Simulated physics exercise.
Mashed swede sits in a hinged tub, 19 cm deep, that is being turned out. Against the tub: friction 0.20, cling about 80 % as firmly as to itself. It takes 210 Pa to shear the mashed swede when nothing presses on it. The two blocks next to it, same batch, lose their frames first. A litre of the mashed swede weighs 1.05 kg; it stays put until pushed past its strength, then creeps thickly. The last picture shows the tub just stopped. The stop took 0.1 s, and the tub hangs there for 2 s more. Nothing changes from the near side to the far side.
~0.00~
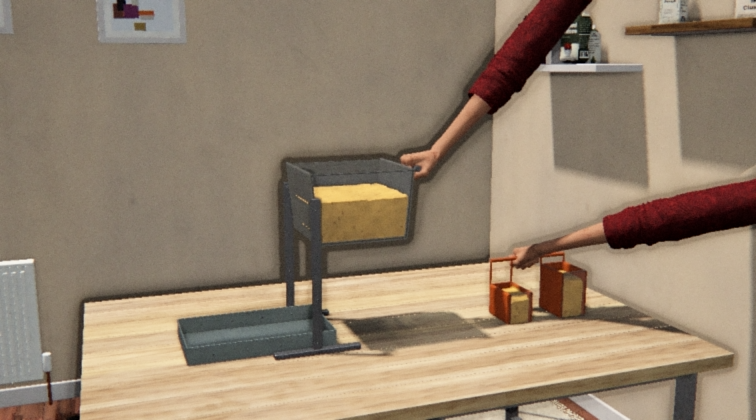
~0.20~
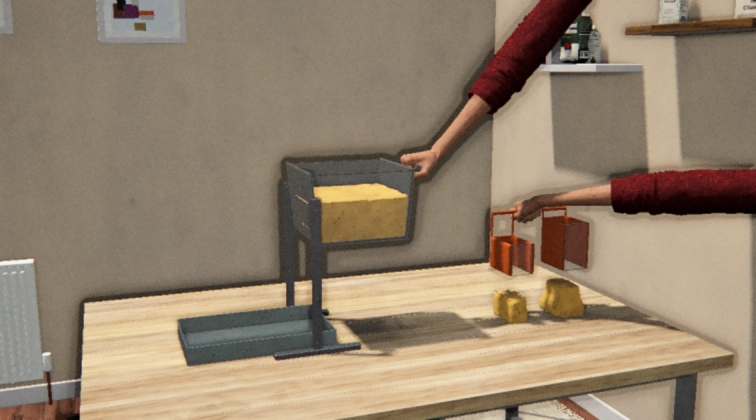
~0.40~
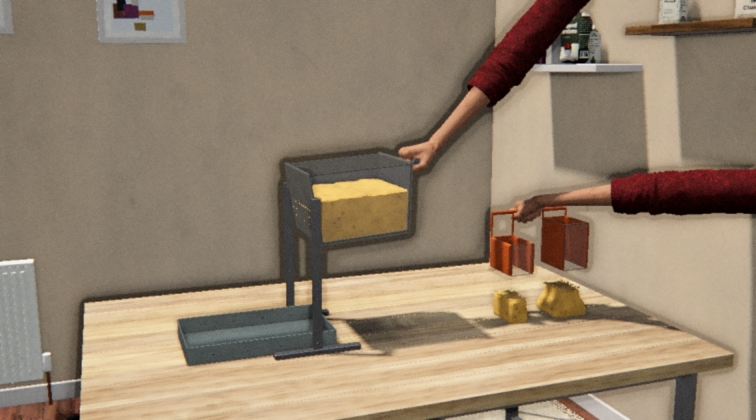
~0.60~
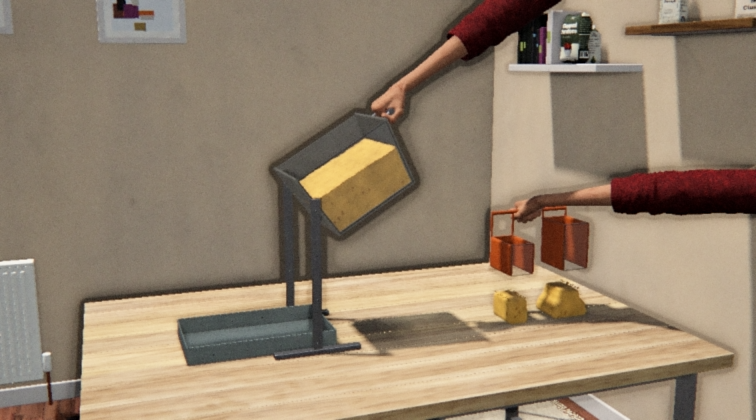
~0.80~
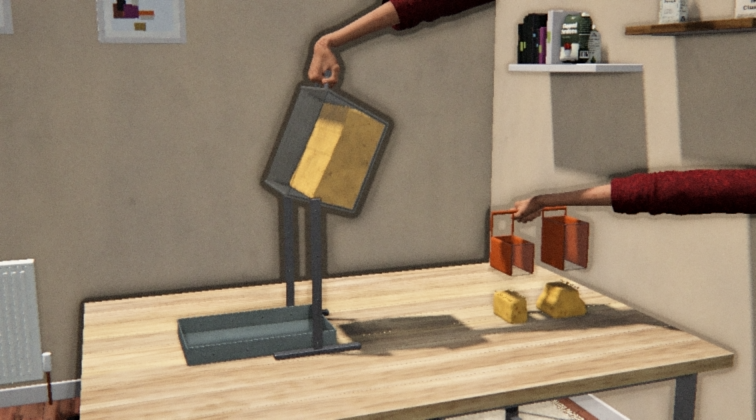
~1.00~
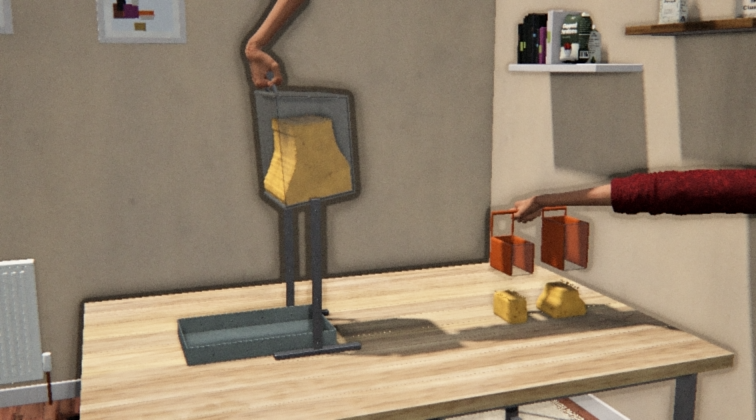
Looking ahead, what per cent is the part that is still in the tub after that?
It comes to some 31 %.
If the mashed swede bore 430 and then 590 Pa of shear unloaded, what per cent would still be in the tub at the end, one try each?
In that order: 45 %, 50 %.
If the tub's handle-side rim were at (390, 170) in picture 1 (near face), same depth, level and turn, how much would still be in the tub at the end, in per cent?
In that case some 45 per cent.
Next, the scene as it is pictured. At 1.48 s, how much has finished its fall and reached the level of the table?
Some 60 per cent.
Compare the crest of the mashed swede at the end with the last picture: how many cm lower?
About 15 cm.
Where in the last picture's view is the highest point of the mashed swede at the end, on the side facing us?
At about (327, 177).
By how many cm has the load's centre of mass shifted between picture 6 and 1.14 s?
About 9 cm.
By 1.14 s, the tub is at 94 degrees and holds 62 %.
By 1.31 s, the tub is at 94 degrees and holds 36 %.
By 1.48 s, the tub is at 94 degrees and holds 31 %.
By 1.65 s, the tub is at 94 degrees and holds 31 %.
By 3.00 s, at the end, the tub is at 94 degrees and holds 31 %.
